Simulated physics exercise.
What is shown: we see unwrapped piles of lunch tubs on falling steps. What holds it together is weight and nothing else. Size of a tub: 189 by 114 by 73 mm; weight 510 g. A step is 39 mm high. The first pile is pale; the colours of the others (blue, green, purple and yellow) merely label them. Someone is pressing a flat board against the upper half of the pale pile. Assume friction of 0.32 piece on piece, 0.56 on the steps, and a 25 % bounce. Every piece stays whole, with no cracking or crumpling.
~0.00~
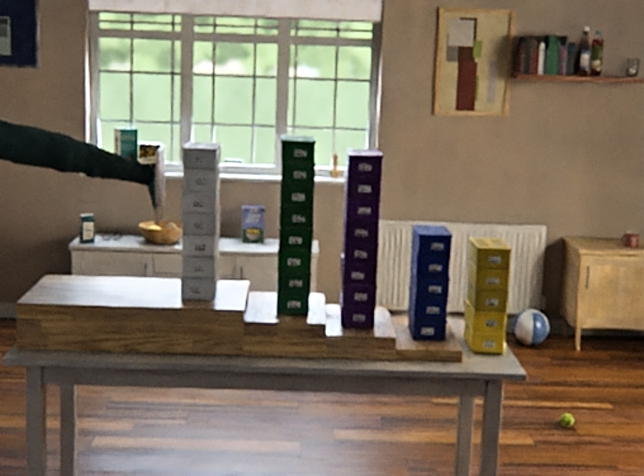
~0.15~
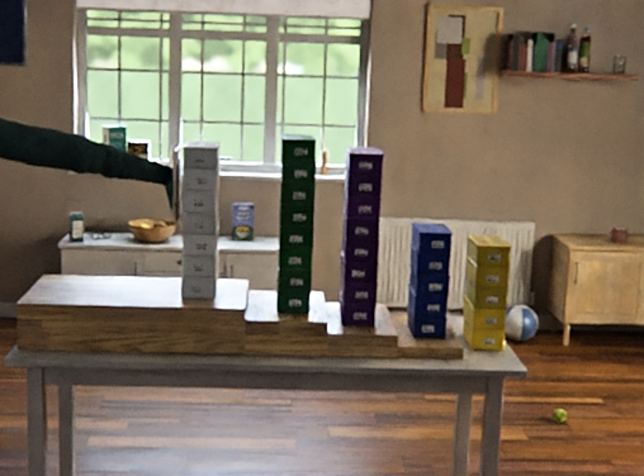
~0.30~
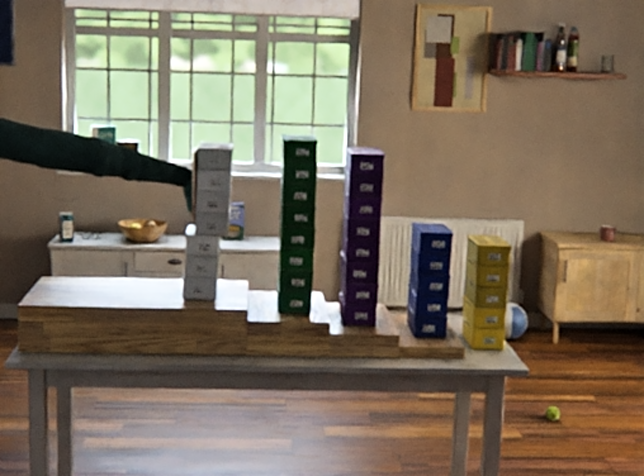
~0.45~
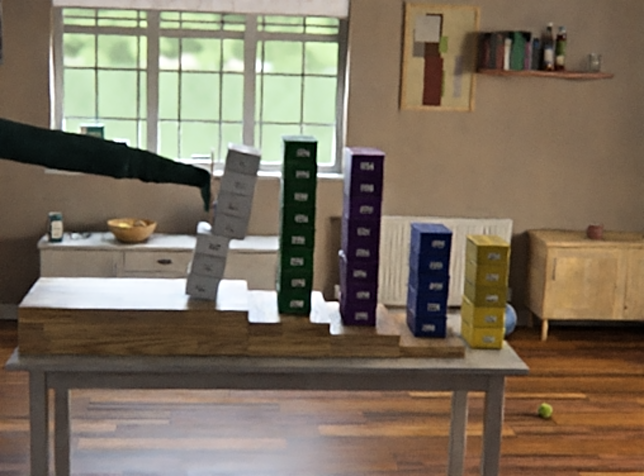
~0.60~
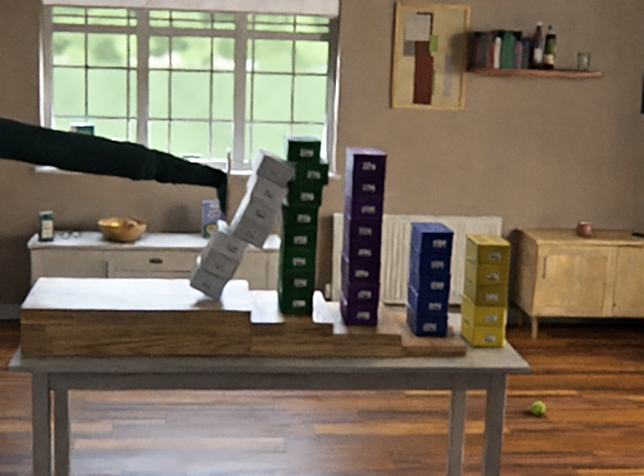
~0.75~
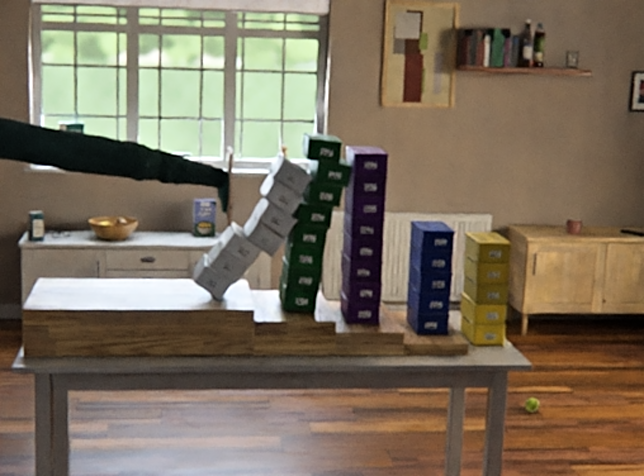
The clip opens on piles of pale, green, purple, blue and yellow tubs on descending wooden steps, as a dark-sleeved arm reaches in from the left. It presses a flat board against the pale pile's upper half, tilting it rightward into the green pile, whose upper tubs shift and lean slightly right.
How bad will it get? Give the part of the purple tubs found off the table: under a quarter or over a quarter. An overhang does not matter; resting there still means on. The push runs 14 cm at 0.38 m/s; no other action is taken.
Above a quarter.
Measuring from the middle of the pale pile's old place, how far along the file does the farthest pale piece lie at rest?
54 cm.
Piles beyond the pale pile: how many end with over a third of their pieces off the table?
The answer is 3.
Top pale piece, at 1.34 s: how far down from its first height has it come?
20 cm lower.
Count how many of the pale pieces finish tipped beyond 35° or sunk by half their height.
I count 7 pale pieces.
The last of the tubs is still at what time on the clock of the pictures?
Rest time: Around 3.5 s.
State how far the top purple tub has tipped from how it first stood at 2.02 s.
Roughly 10°.
By 1.34 s, 7 of the pale pile down; none of the 8 purple tubs off the table (0 of 26 in all colours); top purple tub tilted 27°, 51 mm lower; top green tub tilted 21°, 50 mm lower.
By 2.02 s, 7 of the pale pile down; 1 of the 8 purple tubs off the table (5 of 26 in all colours); top purple tub tilted 8°, 1.29 m lower; top yellow tub tilted 61°, 48 cm lower.
When it is over (3.6 s), 7 of the pale pile down; 4 of the 8 purple tubs off the table (11 of 26 in all colours); top purple tub upside down; top yellow tub on its side. That is 50 per cent.
